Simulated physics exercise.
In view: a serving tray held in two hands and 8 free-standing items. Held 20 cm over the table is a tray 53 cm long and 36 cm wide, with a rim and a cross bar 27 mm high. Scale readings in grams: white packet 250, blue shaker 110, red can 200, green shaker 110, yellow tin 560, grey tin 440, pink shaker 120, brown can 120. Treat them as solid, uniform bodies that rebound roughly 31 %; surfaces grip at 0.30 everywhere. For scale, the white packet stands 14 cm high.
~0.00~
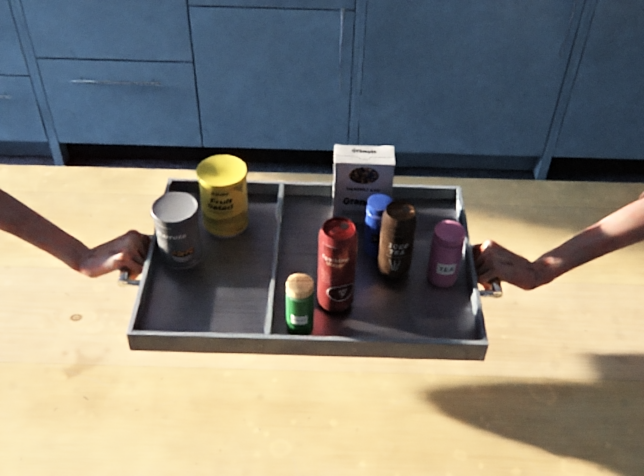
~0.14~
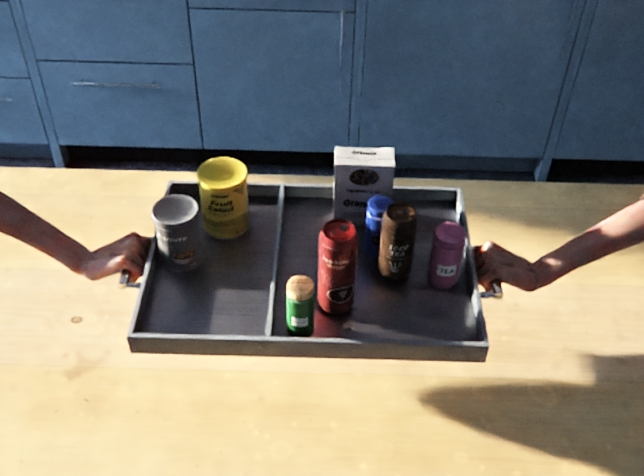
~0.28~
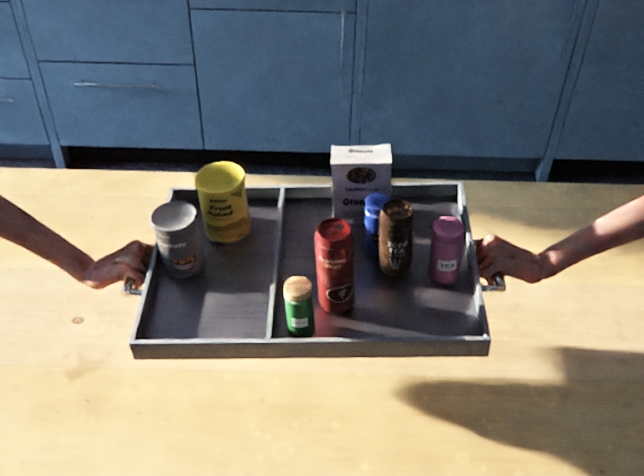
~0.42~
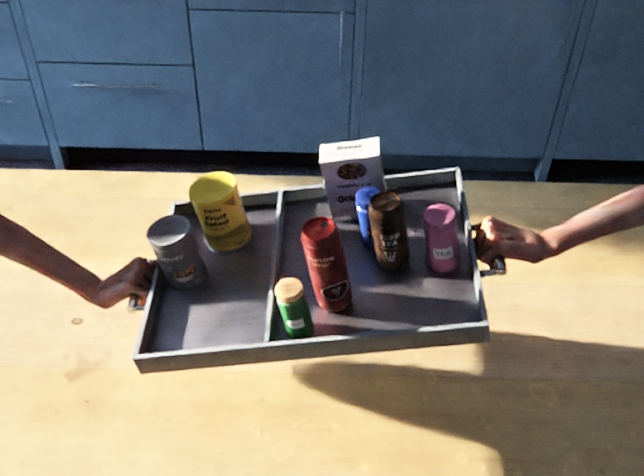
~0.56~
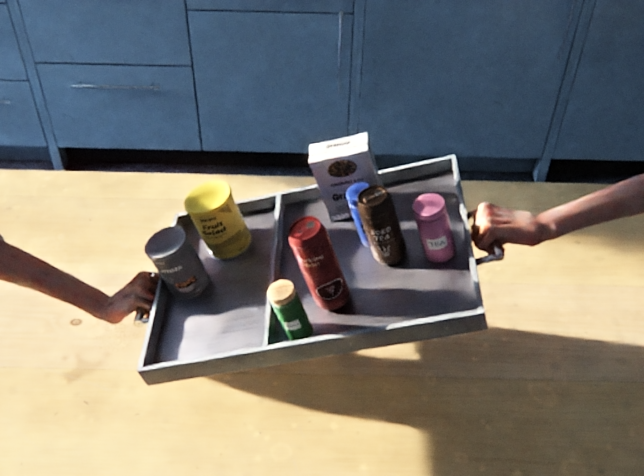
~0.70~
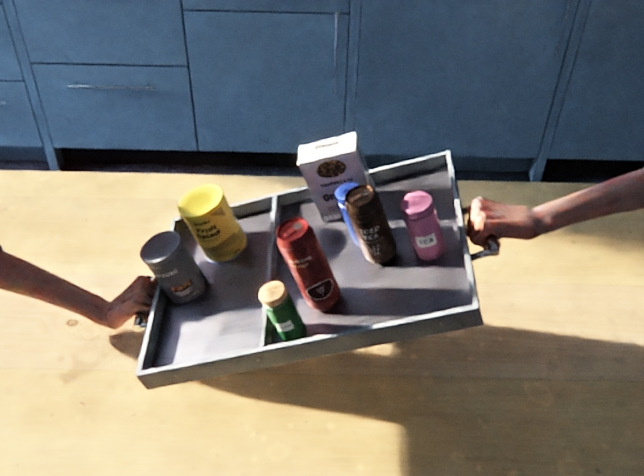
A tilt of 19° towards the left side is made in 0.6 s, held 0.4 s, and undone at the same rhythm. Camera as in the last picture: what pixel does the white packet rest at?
Near (307, 187) in pixels.
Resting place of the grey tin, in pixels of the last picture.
My guess is roughly (172, 236).
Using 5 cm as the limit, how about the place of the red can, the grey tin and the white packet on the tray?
First, the red can is moved away; second, the grey tin stays in its position; third, the white packet is moved away.
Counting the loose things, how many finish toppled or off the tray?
Count: 1.
Around 0.90 s, tilt 19°, left edge down; white packet shifted 4 cm near (323, 182); pink shaker shifted 4 cm; brown can shifted 4 cm.
Around 1.10 s, tilt 19°, left edge down; white packet shifted 8 cm near (299, 188); red can tipped 5° against what carries it; pink shaker shifted 9 cm.
Around 1.30 s, tilt 15°, left edge down; white packet shifted 9 cm near (297, 188); red can tipped 17° against what carries it; pink shaker shifted 15 cm.
Around 1.50 s, tilt 4°, left edge down; white packet shifted 9 cm near (304, 187); red can tipped 73° against what carries it; brown can shifted 17 cm.
Finally (2.2 s), on their side or leaning hard on the tray, red can; not toppled but over 5 cm from the start, white packet, blue shaker, yellow tin, pink shaker and brown can; the other 2 still in place (within 5 cm). Final places as that camera would see them, white packet near (307, 187).
